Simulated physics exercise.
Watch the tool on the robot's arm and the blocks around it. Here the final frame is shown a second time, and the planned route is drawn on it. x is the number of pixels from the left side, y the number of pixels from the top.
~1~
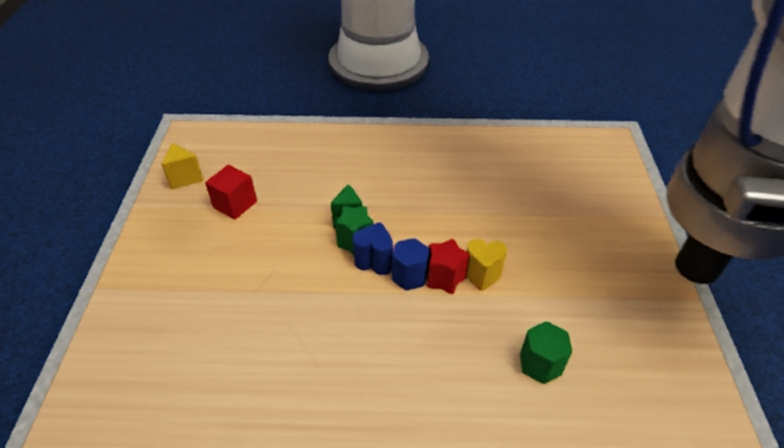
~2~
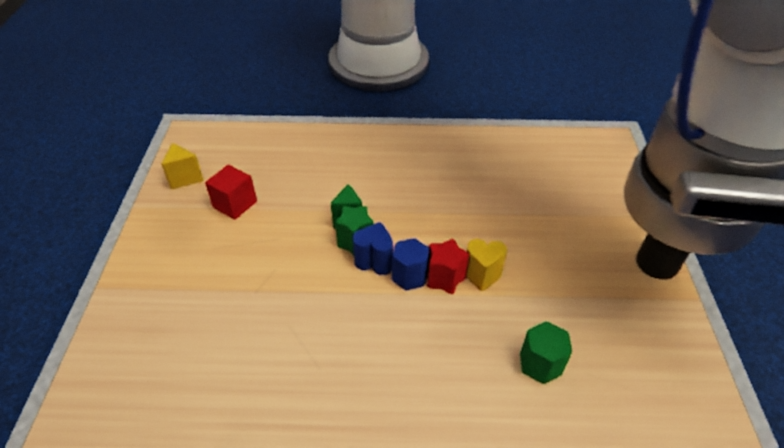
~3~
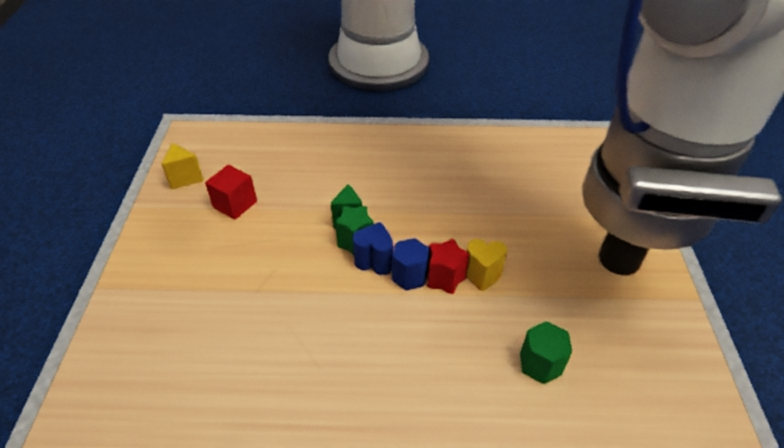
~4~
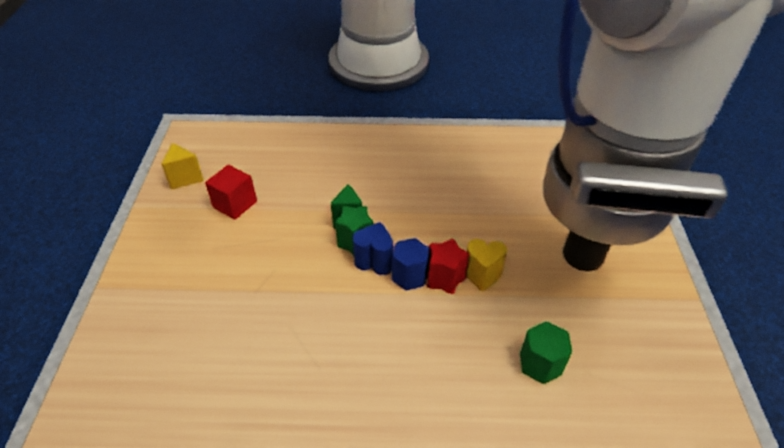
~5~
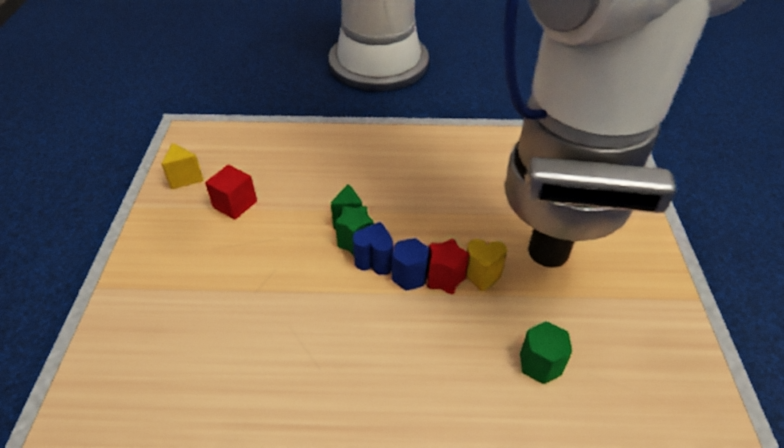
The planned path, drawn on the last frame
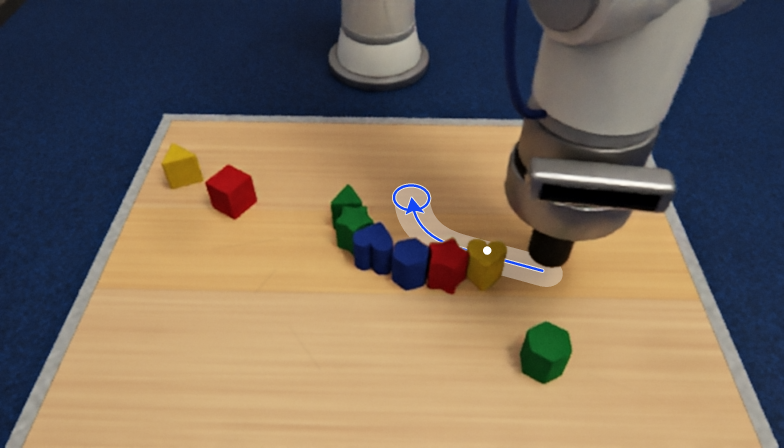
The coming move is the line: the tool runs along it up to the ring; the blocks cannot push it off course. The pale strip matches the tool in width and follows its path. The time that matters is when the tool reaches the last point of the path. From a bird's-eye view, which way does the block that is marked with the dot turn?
Verdict: Counterclockwise.
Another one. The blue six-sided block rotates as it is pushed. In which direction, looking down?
Clockwise rotation.
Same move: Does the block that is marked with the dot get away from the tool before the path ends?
The answer is yes.
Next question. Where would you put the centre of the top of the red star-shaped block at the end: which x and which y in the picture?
If I read the scene right, the answer is (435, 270).
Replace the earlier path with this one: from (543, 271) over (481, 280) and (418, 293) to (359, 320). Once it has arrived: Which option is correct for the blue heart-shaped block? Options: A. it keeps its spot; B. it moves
B - it moves.
The drawn path runs from (543, 271) over (484, 255) and (431, 235) to (412, 198); the dot is on the yellow heart-shaped block.
The first path, step by step. One third of the way, tool (486, 236); blue six-sided block (403, 254), turned 20° clockwise; red star-shaped block (435, 267), turned 30° clockwise; yellow heart-shaped block (470, 255), turned 65° anticlockwise.
Two thirds of the way, tool (432, 216); blue six-sided block (403, 254), turned 25° clockwise; red star-shaped block (433, 270), turned 35° clockwise; yellow heart-shaped block (465, 253), turned 100° anticlockwise.
At the end, tool (412, 179); blue heart-shaped block not moved; blue six-sided block (403, 254), turned 25° clockwise; red star-shaped block (433, 270), turned 35° clockwise; yellow heart-shaped block (465, 253), turned 100° anticlockwise.
